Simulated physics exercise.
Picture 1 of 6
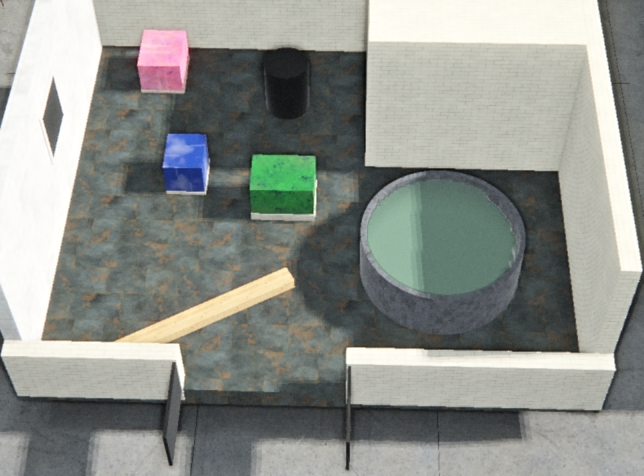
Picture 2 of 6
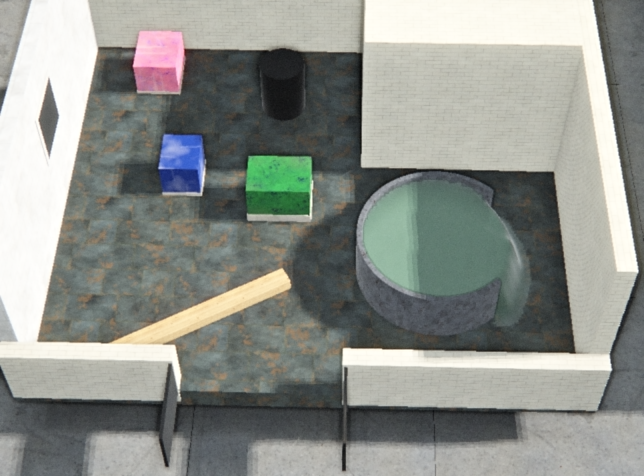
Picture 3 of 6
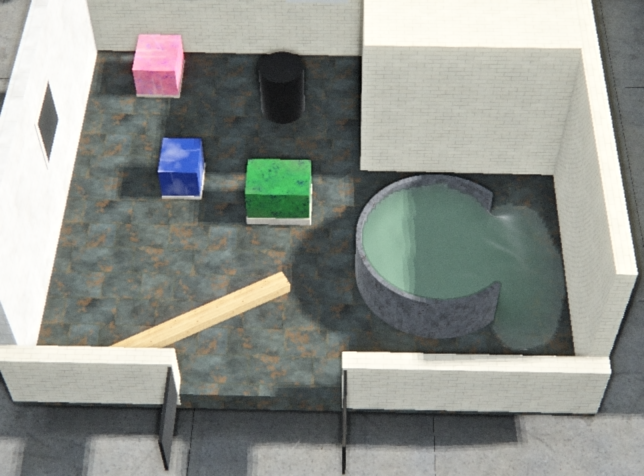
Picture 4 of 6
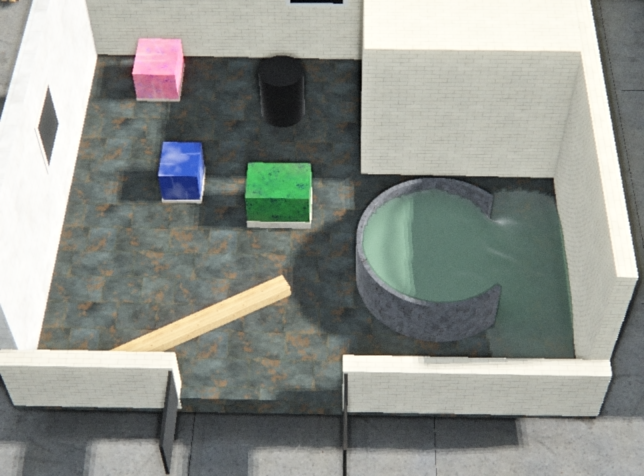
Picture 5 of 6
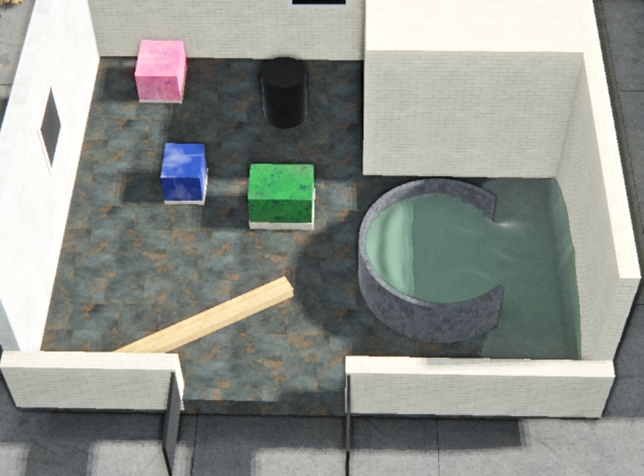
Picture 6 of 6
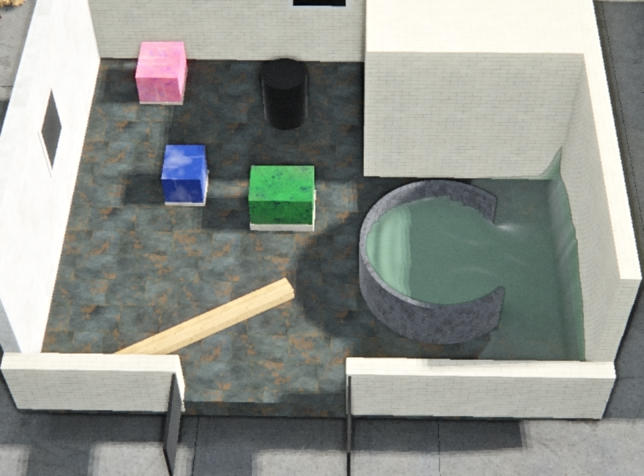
In a walled yard with pink, blue and green crates, a black drum and a plank, a round pool opened on its right side, and greenish water poured out and spread to the right-hand wall.
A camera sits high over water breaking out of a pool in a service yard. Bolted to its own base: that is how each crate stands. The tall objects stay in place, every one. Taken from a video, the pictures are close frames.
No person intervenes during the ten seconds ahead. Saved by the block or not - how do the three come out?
They come out like this: The blue crate wet, the pink crate wet, the green crate wet.
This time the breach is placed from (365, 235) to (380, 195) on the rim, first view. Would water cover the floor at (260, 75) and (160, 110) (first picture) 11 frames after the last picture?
Untouched, untouched.
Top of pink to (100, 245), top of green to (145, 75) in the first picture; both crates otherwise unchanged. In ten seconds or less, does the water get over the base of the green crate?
As for the green one, it keeps clear.
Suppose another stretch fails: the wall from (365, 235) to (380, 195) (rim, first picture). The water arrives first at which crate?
My pick is the green crate.
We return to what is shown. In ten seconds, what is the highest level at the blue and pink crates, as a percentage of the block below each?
240 and 220 %, roughly.
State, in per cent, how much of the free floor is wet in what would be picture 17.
Roughly 30 per cent.
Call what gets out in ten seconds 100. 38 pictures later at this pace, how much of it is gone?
Approximately 40 in a hundred, I think.
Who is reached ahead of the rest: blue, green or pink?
The one in green, I say.
A moment on, water covers 15 % of the floor; the blue crate not reached, the pink crate not reached, the green crate not reached.
Next, water covers 30 % of the floor; the blue crate not reached, the pink crate not reached, the green crate water round its plinth.
Then, water covers 55 % of the floor; the blue crate water round its plinth, the pink crate not reached, the green crate water round its plinth.
Later, water covers 80 % of the floor; the blue crate water round its plinth, the pink crate water round its plinth, the green crate water round its plinth.
In the end, water covers 95 % of the floor; the blue crate was topped, the pink crate was topped, the green crate was topped.
